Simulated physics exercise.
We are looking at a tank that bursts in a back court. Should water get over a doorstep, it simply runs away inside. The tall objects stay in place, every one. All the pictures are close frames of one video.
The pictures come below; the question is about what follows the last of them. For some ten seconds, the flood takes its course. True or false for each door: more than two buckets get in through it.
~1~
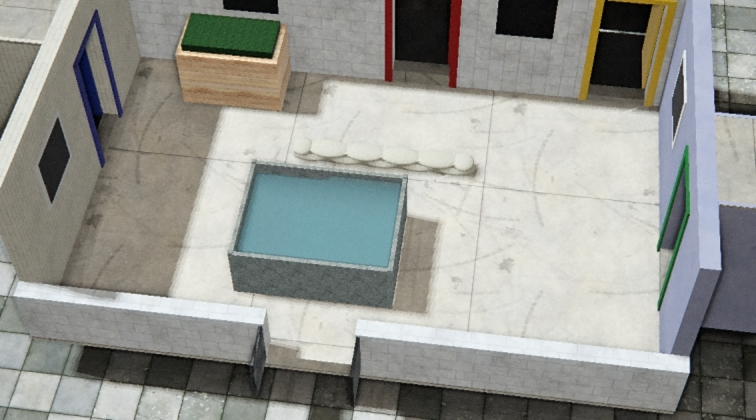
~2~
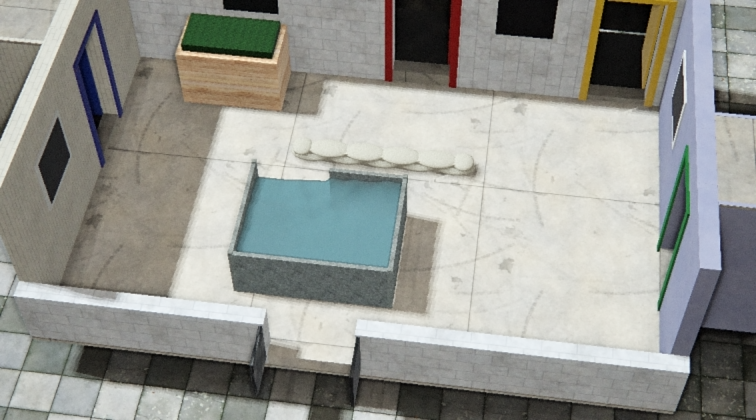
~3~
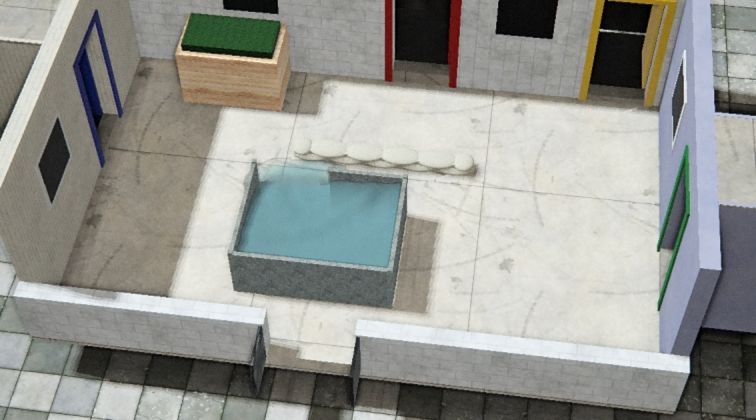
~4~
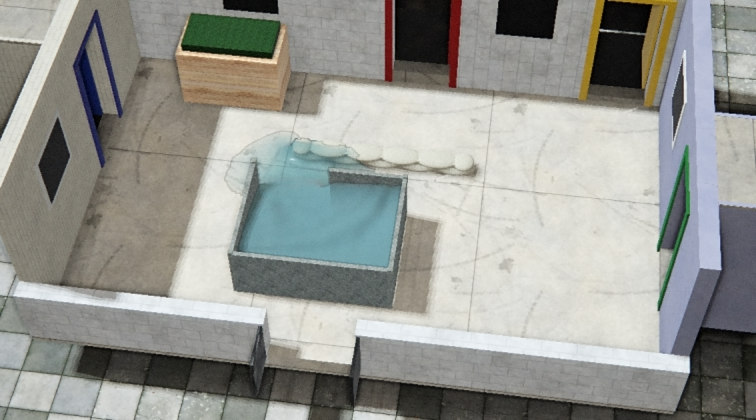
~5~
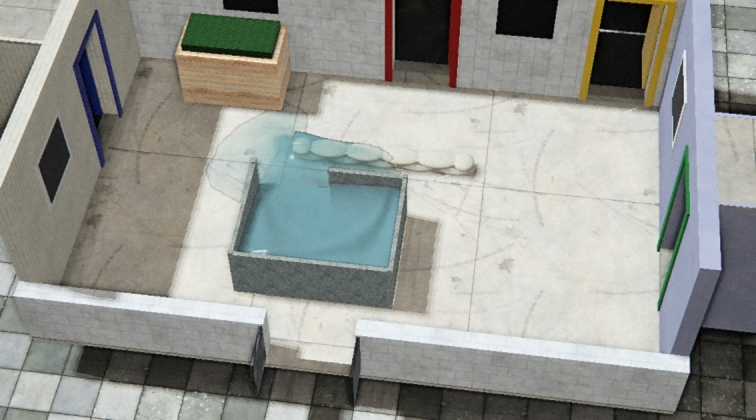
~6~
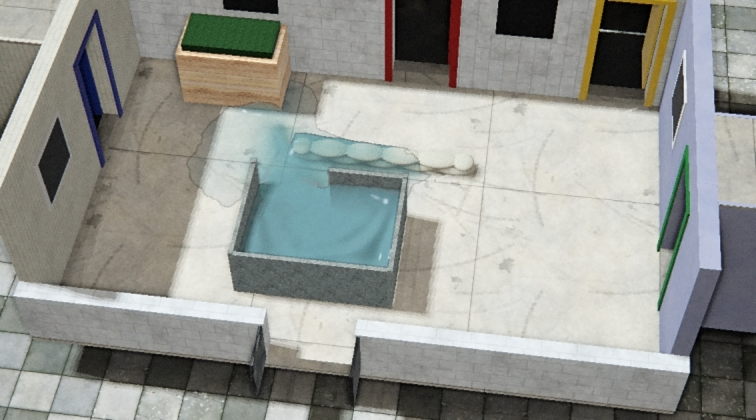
The blue door: True; the red door: False; the yellow door: False; the green door: False.
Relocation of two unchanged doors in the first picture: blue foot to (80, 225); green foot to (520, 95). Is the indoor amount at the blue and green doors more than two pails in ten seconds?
Result - blue keeps within bounds, green keeps within bounds.
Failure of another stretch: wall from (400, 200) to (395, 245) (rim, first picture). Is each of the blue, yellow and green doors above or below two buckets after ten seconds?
So, taking them in turn: Blue door doesn't reach it, yellow door tops the limit, green door tops the limit.
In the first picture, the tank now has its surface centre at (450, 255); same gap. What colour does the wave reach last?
The green door.
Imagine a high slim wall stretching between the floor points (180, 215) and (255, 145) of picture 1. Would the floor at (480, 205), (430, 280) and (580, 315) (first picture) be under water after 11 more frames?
Results in order: Swamped / bone-dry / bone-dry.
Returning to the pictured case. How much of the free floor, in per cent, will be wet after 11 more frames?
About 40 in a hundred.
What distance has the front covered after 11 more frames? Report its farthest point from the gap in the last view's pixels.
I'd put it around (646, 211).
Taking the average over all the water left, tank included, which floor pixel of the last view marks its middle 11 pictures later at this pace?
Roughly (306, 193) in the last picture.
A moment on, water covers 30 % of the floor; the blue door not reached, the red door not reached, the yellow door not reached, the green door not reached.
Next, water covers 40 % of the floor; the blue door over two buckets in, the red door wet at the sill, nothing in, the yellow door not reached, the green door not reached.
Then, water covers 65 % of the floor; the blue door far over two buckets in, the red door wet at the sill, nothing in, the yellow door wet at the sill, nothing in, the green door wet at the sill, nothing in.
Later, water covers 80 % of the floor; the blue door far over two buckets in, the red door wet at the sill, nothing in, the yellow door wet at the sill, nothing in, the green door under two buckets in.
In the end, water covers 95 % of the floor; the blue door far over two buckets in, the red door wet at the sill, nothing in, the yellow door wet at the sill, nothing in, the green door under two buckets in.
